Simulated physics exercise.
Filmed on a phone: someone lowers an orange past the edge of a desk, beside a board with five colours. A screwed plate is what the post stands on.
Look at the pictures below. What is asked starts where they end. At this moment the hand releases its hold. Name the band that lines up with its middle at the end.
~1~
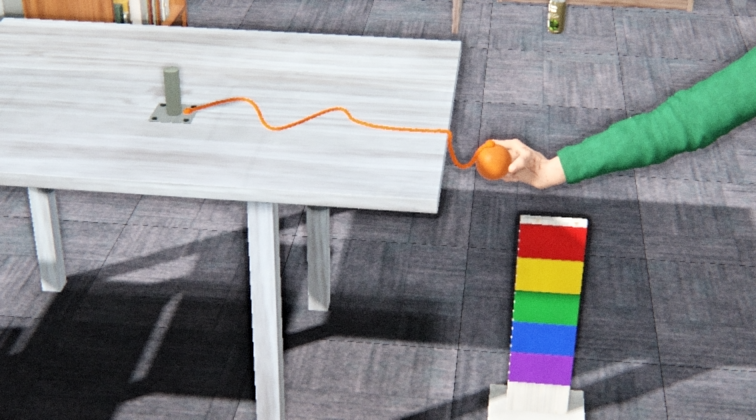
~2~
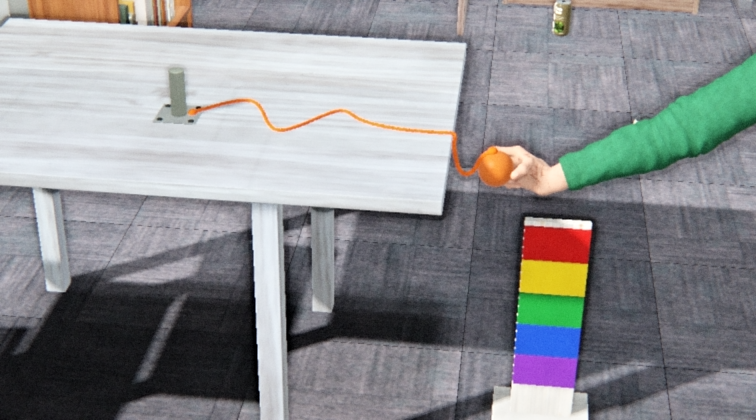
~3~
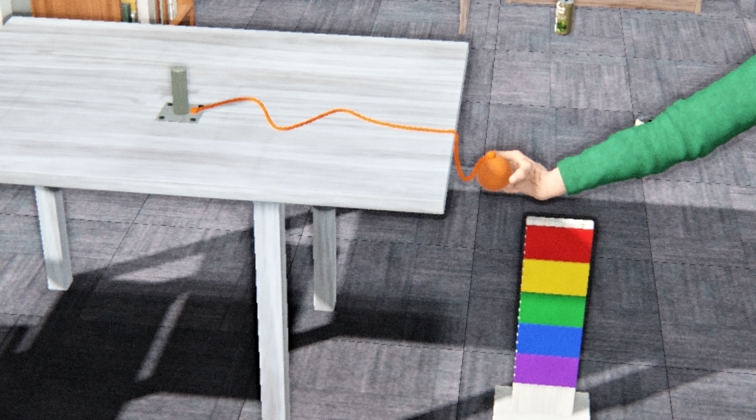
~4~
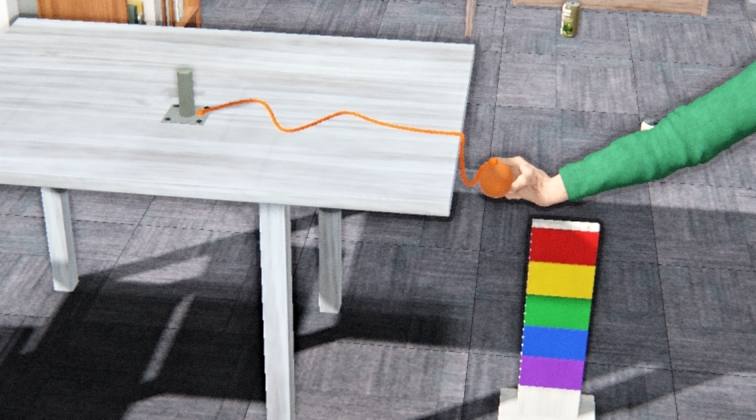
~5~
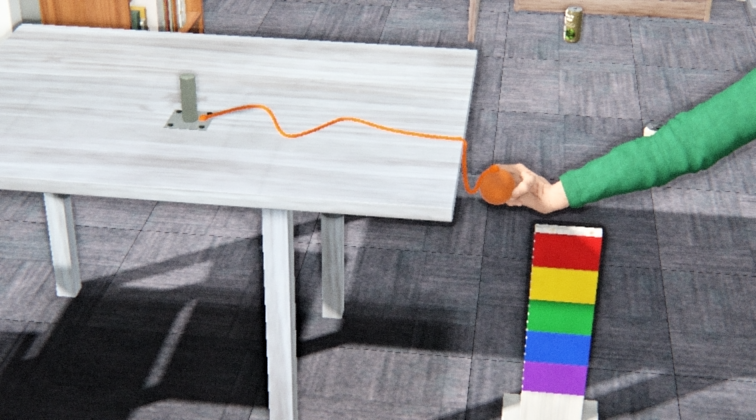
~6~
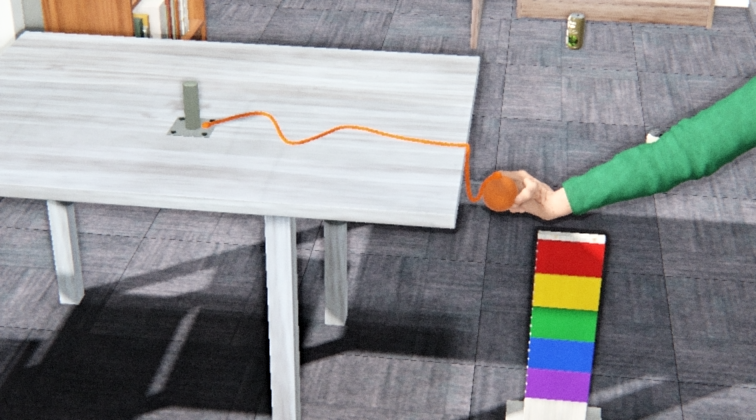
It lines up with green.
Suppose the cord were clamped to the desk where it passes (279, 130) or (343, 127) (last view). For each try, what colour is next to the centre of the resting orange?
For the first place it's yellow, and for the second red.
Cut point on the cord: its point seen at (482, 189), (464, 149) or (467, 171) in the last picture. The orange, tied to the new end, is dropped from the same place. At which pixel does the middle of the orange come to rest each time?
Well, that gives around (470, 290) the first time, (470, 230) the next and (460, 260) the last.
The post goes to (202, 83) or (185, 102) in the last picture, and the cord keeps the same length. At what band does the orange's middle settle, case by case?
Try one - yellow; try two - yellow.
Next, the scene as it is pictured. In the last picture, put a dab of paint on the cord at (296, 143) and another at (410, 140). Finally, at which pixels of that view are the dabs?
Well, the first one sits at (353, 134), and the second one sits at (467, 161).
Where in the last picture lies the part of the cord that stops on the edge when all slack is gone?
You'll find it close to (393, 137).
Soon after, orange near (489, 313); level with green.
Then, orange near (432, 306); level with green.
Further on, orange near (470, 311); level with green.
At rest, orange near (463, 310); level with green. Its centre hangs level with the green band.
